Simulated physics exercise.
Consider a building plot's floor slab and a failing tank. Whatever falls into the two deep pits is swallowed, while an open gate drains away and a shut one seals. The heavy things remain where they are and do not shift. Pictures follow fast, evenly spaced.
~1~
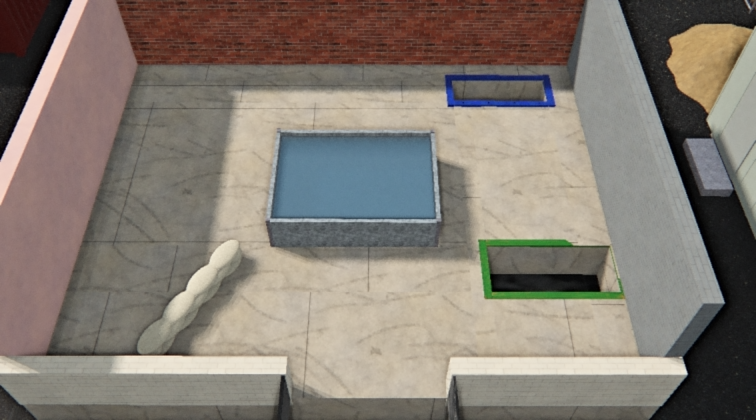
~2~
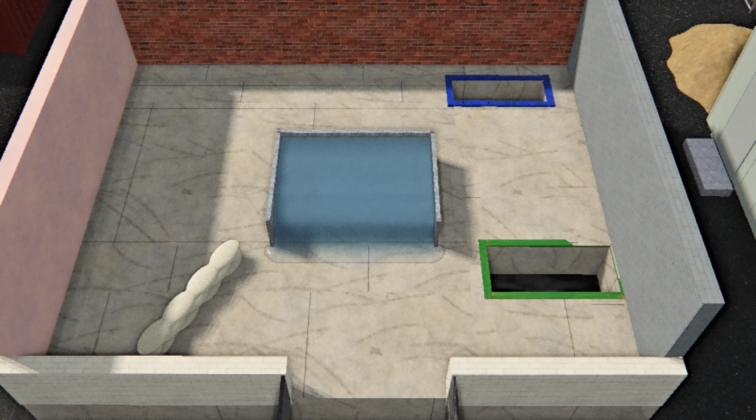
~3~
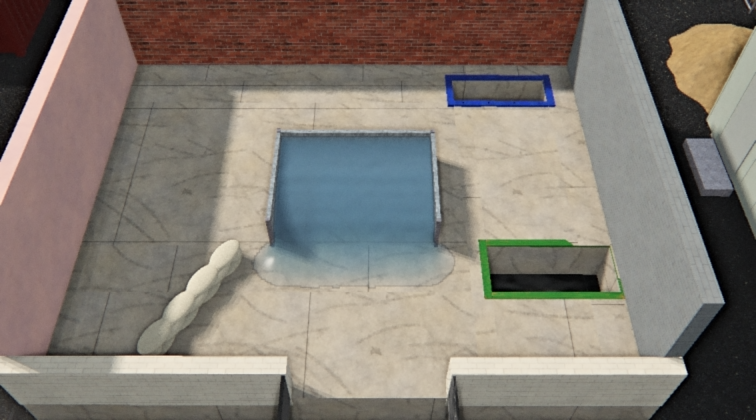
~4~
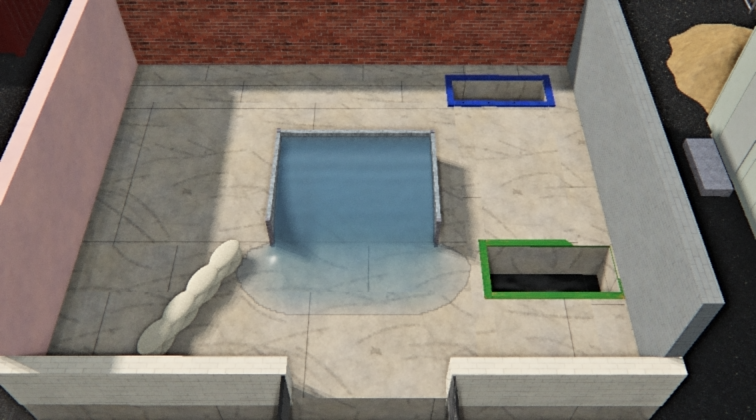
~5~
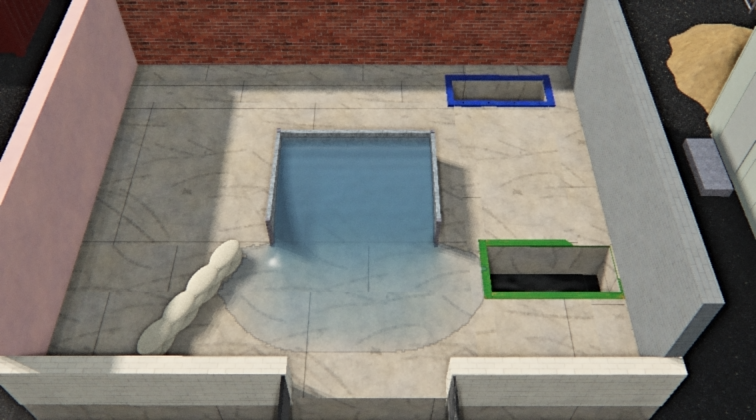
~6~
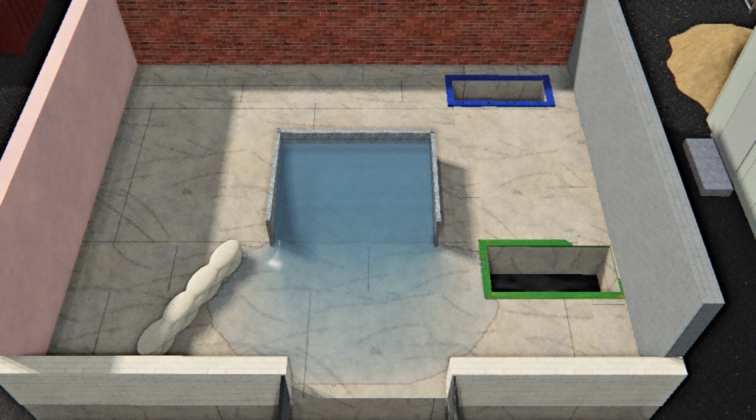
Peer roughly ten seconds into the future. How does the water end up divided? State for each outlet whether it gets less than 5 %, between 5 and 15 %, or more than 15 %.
The gate will get a big slice beyond fifteen per cent; the green pit will get an average slice of five to fifteen per cent; the blue pit will get a thin slice beneath five per cent.
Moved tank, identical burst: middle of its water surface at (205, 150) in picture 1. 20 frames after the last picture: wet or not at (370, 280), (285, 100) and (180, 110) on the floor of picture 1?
Spot 1 wetted, spot 2 unwetted, spot 3 unwetted.
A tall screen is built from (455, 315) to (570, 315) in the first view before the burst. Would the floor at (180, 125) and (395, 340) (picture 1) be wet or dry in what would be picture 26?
As listed: Clear, flooded.
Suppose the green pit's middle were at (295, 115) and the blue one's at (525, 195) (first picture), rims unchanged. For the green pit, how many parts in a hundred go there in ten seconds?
Result - green pit, 0 in a hundred.
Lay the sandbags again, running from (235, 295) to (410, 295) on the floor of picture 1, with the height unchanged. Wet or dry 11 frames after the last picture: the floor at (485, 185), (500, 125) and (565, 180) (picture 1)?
Spared, spared, spared.
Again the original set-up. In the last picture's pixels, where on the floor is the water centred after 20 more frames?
Centre: Close to (331, 294).
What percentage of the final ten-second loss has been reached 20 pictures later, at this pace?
About 60 per cent.
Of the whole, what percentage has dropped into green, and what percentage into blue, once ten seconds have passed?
That's 10 per cent for the first and 0 per cent for the second.
A moment on, water covers 20 % of the floor; the gate 8 %, the green pit 0 %, the blue pit 0 %.
Next, water covers 25 % of the floor; the gate 22 %, the green pit 0 %, the blue pit 0 %.
Then, water covers 30 % of the floor; the gate 38 %, the green pit 1 %, the blue pit 0 %.
Later, water covers 45 % of the floor; the gate 50 %, the green pit 6 %, the blue pit 0 %.
In the end, water covers 55 % of the floor; the gate 57 %, the green pit 11 %, the blue pit 0 %.
